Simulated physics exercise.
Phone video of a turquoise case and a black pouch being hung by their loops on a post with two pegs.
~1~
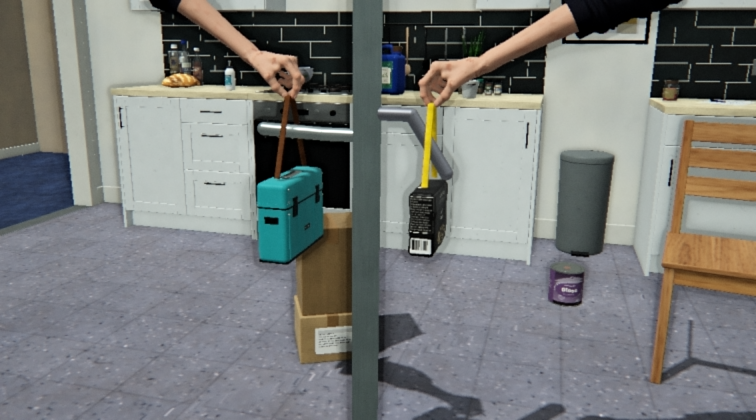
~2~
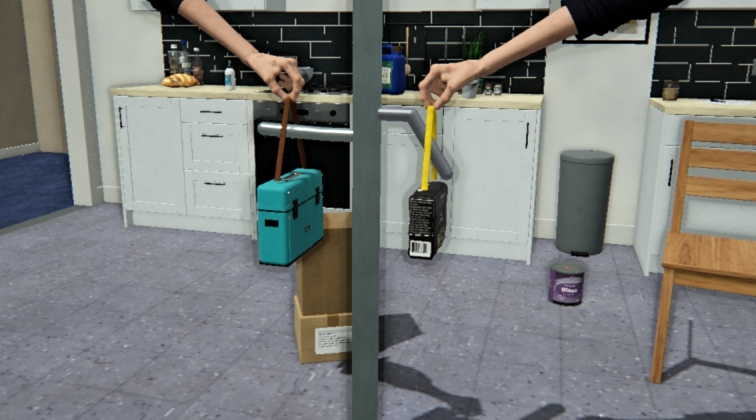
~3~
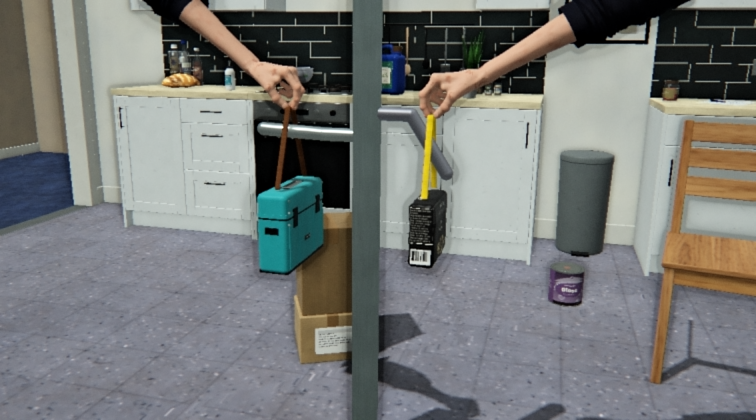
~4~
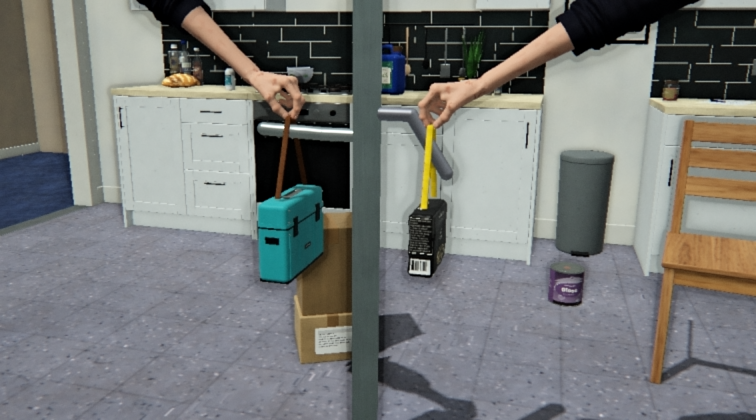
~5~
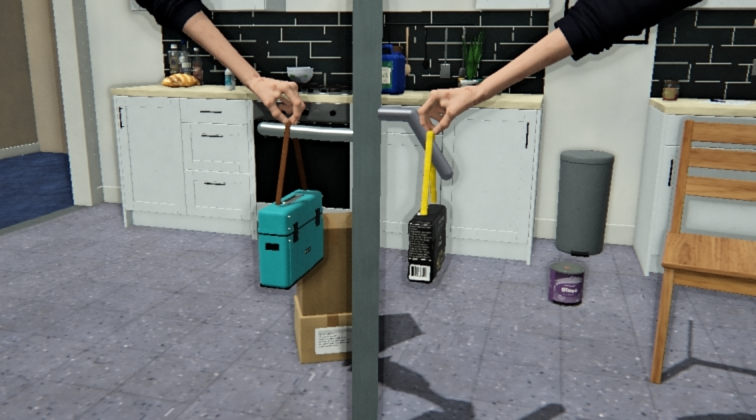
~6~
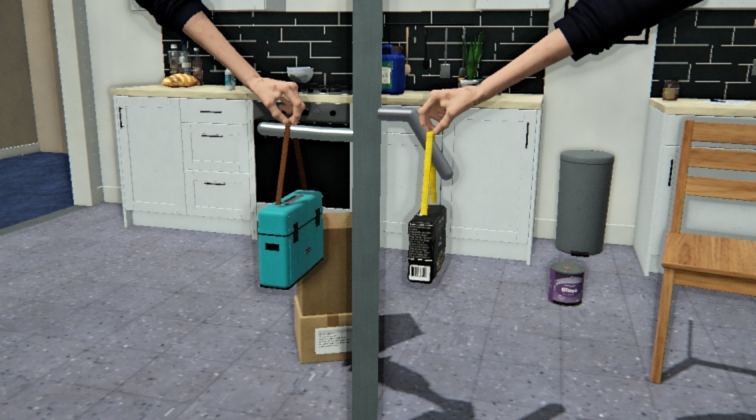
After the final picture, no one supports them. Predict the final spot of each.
At the end, the turquoise case ends up still hanging; the black pouch ends up off its peg.
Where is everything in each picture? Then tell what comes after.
The first picture shows turquoise case (293, 212); black pouch (429, 216); left peg tip (264, 129); right peg tip (446, 174).
The second picture shows turquoise case (293, 214); black pouch (429, 219).
The third picture shows turquoise case (293, 222); black pouch (428, 227).
The fourth picture shows turquoise case (293, 231); black pouch (428, 236).
The fifth picture shows turquoise case (293, 236); black pouch (428, 242).
The sixth picture shows turquoise case (293, 236); black pouch (428, 242); left peg tip (264, 129), about level; right peg tip (446, 174), sloping steeply down.
Then, 0.34 s after the last picture, turquoise case hanging near (293, 238); black pouch falling near (423, 396).
Then, 0.60 s after the last picture, turquoise case hanging near (293, 238); black pouch on the floor.
At rest, turquoise case hanging near (293, 238); black pouch on the floor. The turquoise case remains on its peg and the black pouch slips off its peg.
